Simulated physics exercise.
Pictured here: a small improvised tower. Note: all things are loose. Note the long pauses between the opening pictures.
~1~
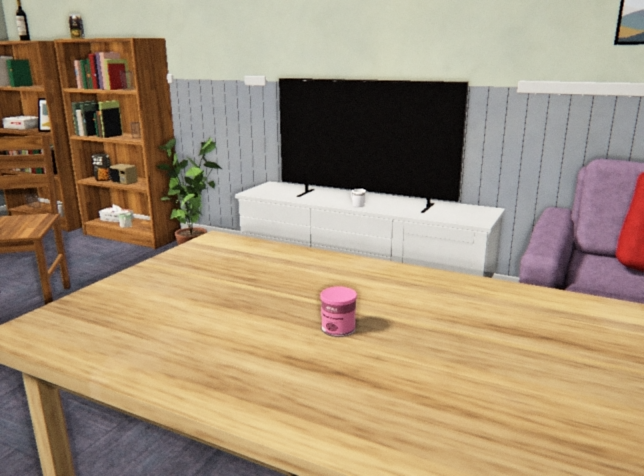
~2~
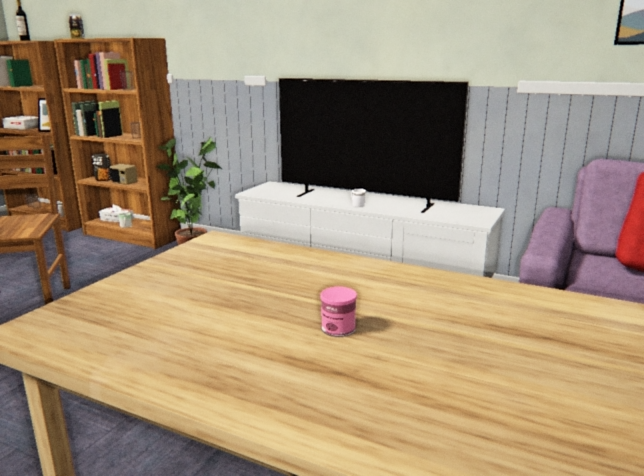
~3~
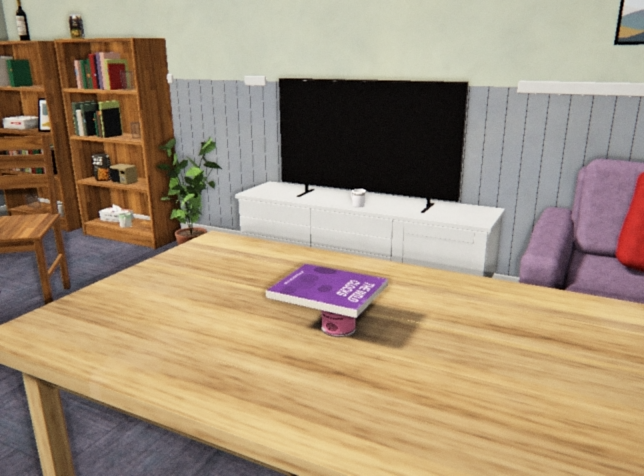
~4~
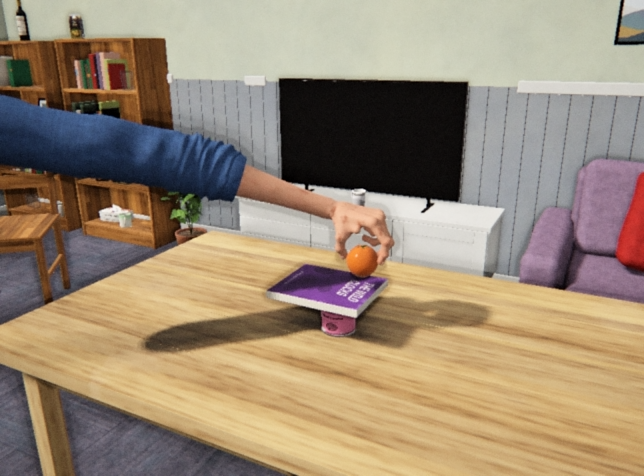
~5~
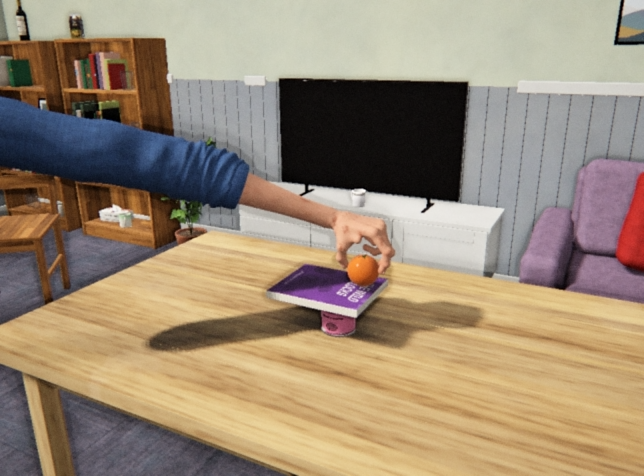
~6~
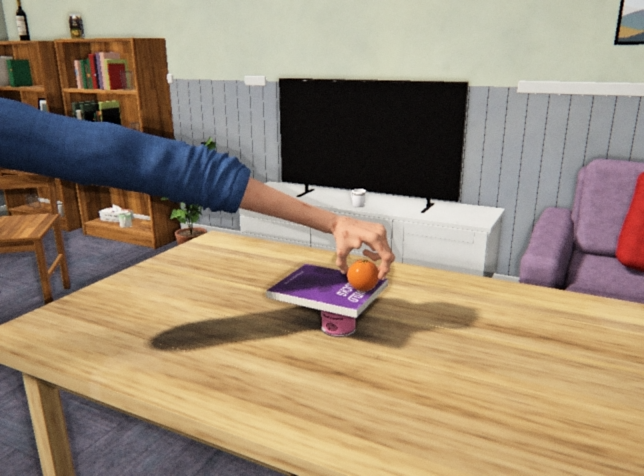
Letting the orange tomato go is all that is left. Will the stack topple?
No, it stays put.
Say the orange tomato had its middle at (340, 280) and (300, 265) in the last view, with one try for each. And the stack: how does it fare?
Well, the first time the stack stays put, and the second time it comes down.
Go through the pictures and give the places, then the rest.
In the first frame, the last thing is not in view yet; pink tin (339, 312).
In the second frame, the last thing is not in view yet; pink tin (339, 312).
In the third frame, the last thing is not in view yet.
In the fourth frame, coming down; orange tomato (362, 261).
In the fifth frame, coming down; orange tomato (364, 270).
In the sixth frame, in place under the hand; orange tomato (363, 275).
Then, 0.60 s past the last view, nothing moves.
Then, 1.40 s past the last view, orange tomato resting near (364, 276).
Finally, all 3 still in place. Final places as the last picture's camera would see them, orange tomato near (364, 276). The stack stays up.
